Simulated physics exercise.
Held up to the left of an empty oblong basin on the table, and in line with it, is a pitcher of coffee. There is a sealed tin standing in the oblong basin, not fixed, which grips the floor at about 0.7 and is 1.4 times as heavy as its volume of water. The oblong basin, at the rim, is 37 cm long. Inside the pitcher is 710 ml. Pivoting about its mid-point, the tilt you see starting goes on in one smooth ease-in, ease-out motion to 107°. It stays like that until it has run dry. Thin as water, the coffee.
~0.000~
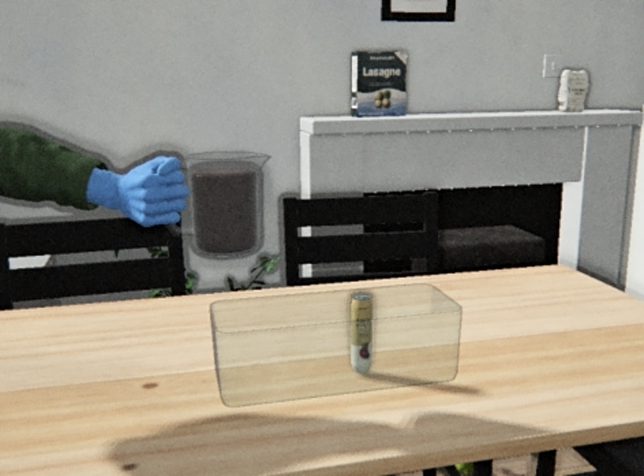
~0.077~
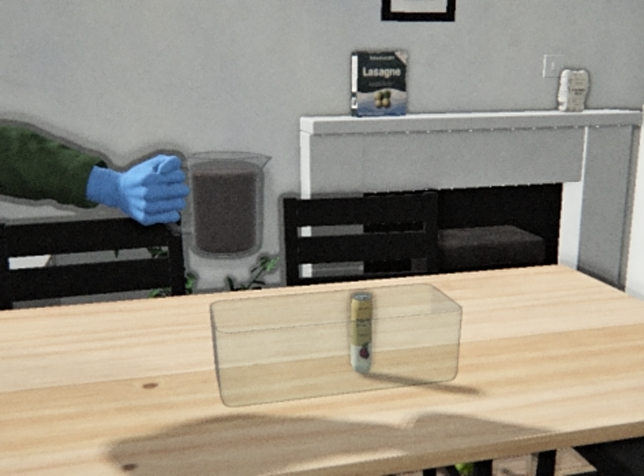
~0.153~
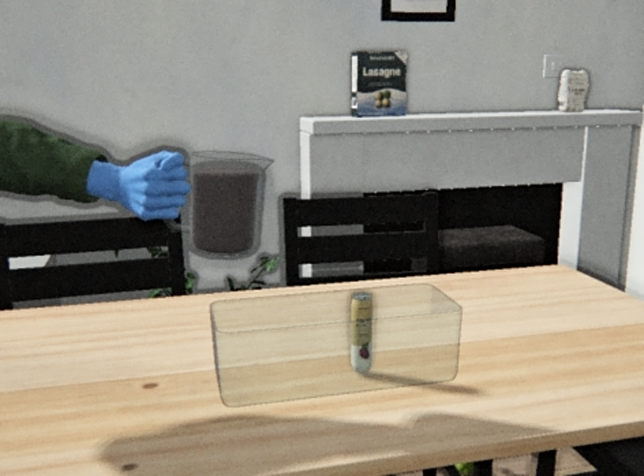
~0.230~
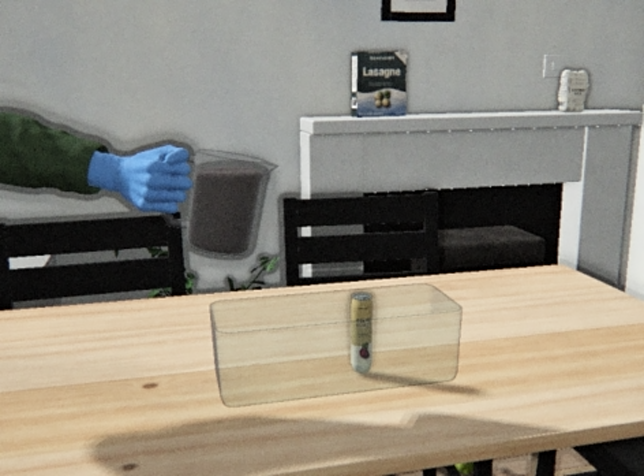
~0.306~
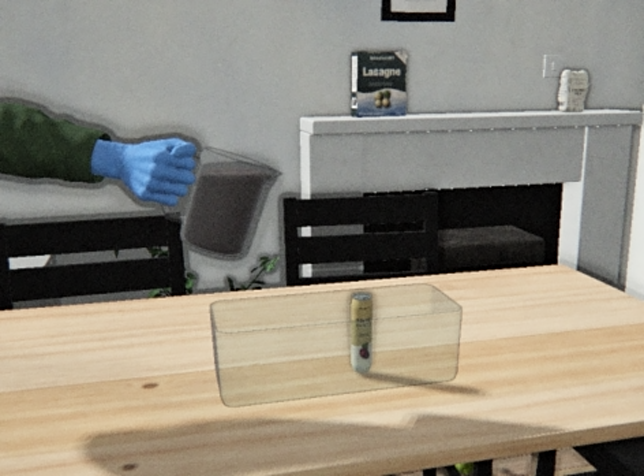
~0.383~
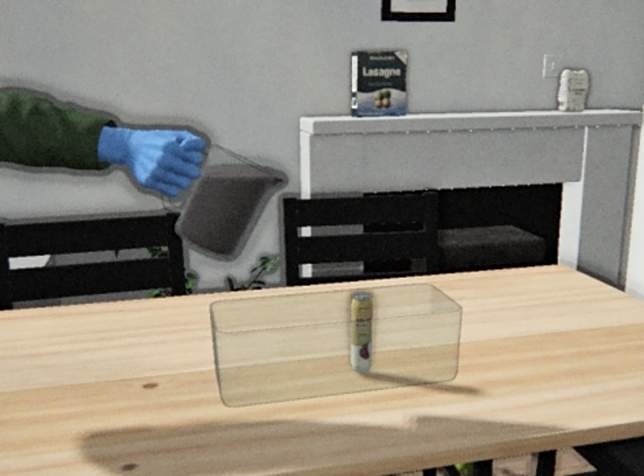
Blue-gloved hand tilting a clear pitcher of dark liquid smoothly rightward, left of a transparent oblong basin on a wooden table.
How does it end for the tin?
The tin stays on its feet.
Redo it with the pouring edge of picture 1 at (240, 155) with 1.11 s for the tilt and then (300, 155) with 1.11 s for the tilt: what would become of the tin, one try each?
The tin stays vertical the first time and overturns the second time.
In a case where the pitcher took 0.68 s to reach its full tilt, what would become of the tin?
In that case the tin stays vertical.
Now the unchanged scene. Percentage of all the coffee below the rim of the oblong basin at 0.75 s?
Near 10 in a hundred.
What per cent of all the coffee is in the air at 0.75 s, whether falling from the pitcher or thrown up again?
Roughly 18 percent.
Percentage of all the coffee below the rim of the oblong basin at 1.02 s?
Value: Approx. 58 %.
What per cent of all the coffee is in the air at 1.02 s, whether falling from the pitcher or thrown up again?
Around 20 percent of the liquid.
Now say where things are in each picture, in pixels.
In the first picture, tilt 0°; pouring edge (271, 155); surface from (190, 173) to (256, 170); the oblong basin's rim runs from (213, 318) to (447, 297); the tin's top is at (362, 300).
In the second picture, tilt 1°; pouring edge (272, 156); surface from (191, 172) to (258, 170).
In the third picture, tilt 5°; pouring edge (275, 159); surface from (192, 172) to (260, 170).
In the fourth picture, tilt 11°; pouring edge (279, 165); surface from (195, 174) to (264, 171).
In the fifth picture, tilt 19°; pouring edge (283, 172); surface from (196, 182) to (271, 173).
In the sixth picture, tilt 28°; pouring edge (287, 182); surface from (191, 193) to (281, 176).
By 0.75 s the tilt is 82° and 71 per cent is still to pour; the tin stands where it began.
By 1.02 s the tilt is 105° and 21 per cent is still to pour; the tin stands where it began.
By 1.30 s the tilt is 107° and 2 per cent is still to pour; the tin stands where it began.
By 1.61 s the tilt is 107° and 0 per cent is still to pour; the tin stands where it began.
At rest the tin stands where it began.
